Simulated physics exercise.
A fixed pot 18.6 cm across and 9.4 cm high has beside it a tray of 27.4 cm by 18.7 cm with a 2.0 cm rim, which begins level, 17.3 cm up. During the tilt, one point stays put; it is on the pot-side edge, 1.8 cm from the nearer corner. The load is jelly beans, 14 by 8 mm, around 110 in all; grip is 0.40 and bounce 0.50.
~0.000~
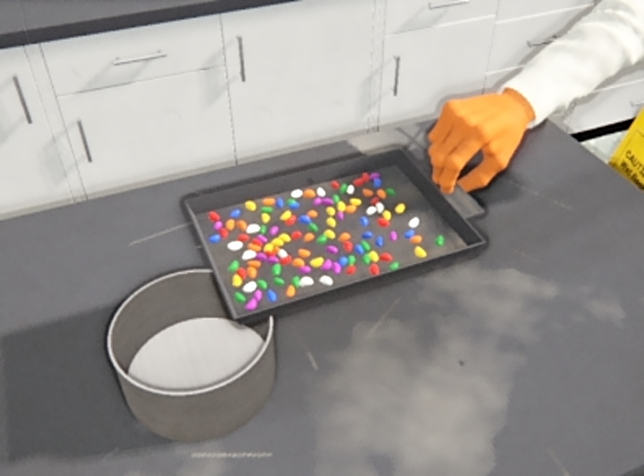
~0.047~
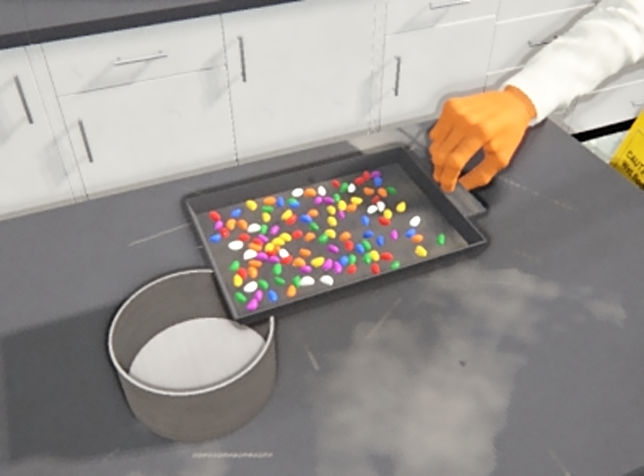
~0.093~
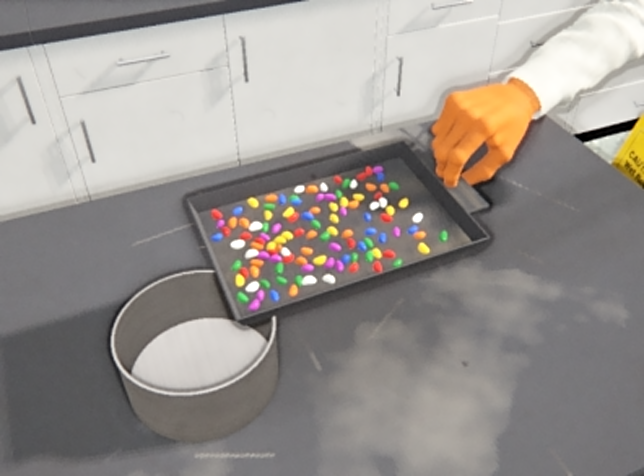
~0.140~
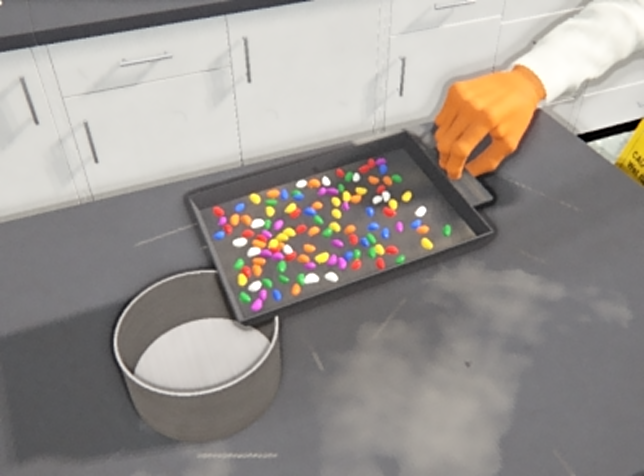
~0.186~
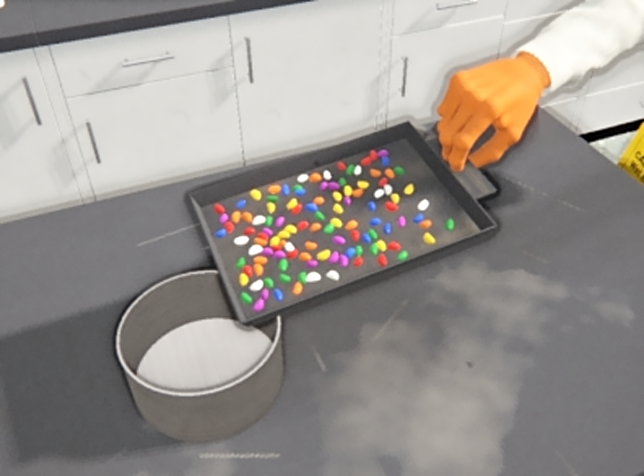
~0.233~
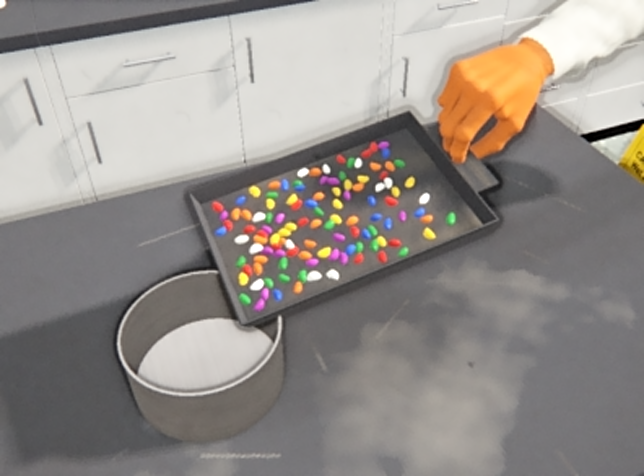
A dark grey counter in front of white drawers and cupboards is seen from above at an angle, the view shifting very slightly. A dark rectangular tray scattered with multicoloured jelly beans sits beside a round grey pot at left, while an orange-gloved hand in a white sleeve holds the tray's right end. The hand gradually raises that end, tilting the tray slightly toward the pot.
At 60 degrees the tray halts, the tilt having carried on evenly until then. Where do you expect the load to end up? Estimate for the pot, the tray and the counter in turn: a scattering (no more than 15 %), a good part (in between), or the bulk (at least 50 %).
Estimate - pot: A scattering, tray: The bulk, counter: A good part.
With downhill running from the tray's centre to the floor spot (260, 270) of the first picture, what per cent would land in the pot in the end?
About 10 per cent.
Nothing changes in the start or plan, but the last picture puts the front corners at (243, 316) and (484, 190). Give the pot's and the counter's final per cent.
In the pot: 30 per cent; on the counter: 10 per cent.
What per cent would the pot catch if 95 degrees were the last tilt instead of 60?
That would give about 10 per cent.
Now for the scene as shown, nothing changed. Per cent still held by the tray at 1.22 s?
Reading: Approx. 75%.
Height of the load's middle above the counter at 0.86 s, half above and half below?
Roughly 22 centimetres.
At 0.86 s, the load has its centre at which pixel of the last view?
Close to pixel (255, 285).
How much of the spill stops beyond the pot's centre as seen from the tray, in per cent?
Roughly 70 percent of the spill.
After 0.61 s, tilt 35 degrees; the tray holds 100 %, the pot 0 %.
Then, at 0.86 s, tilt 51 degrees; the tray holds 100 %, the pot 0 %.
After 1.22 s, tilt 60 degrees; the tray holds 75 %, the pot 0 %.
In the end, at 2.7 s, pot 5 %, tray 70 %, counter 25 %.
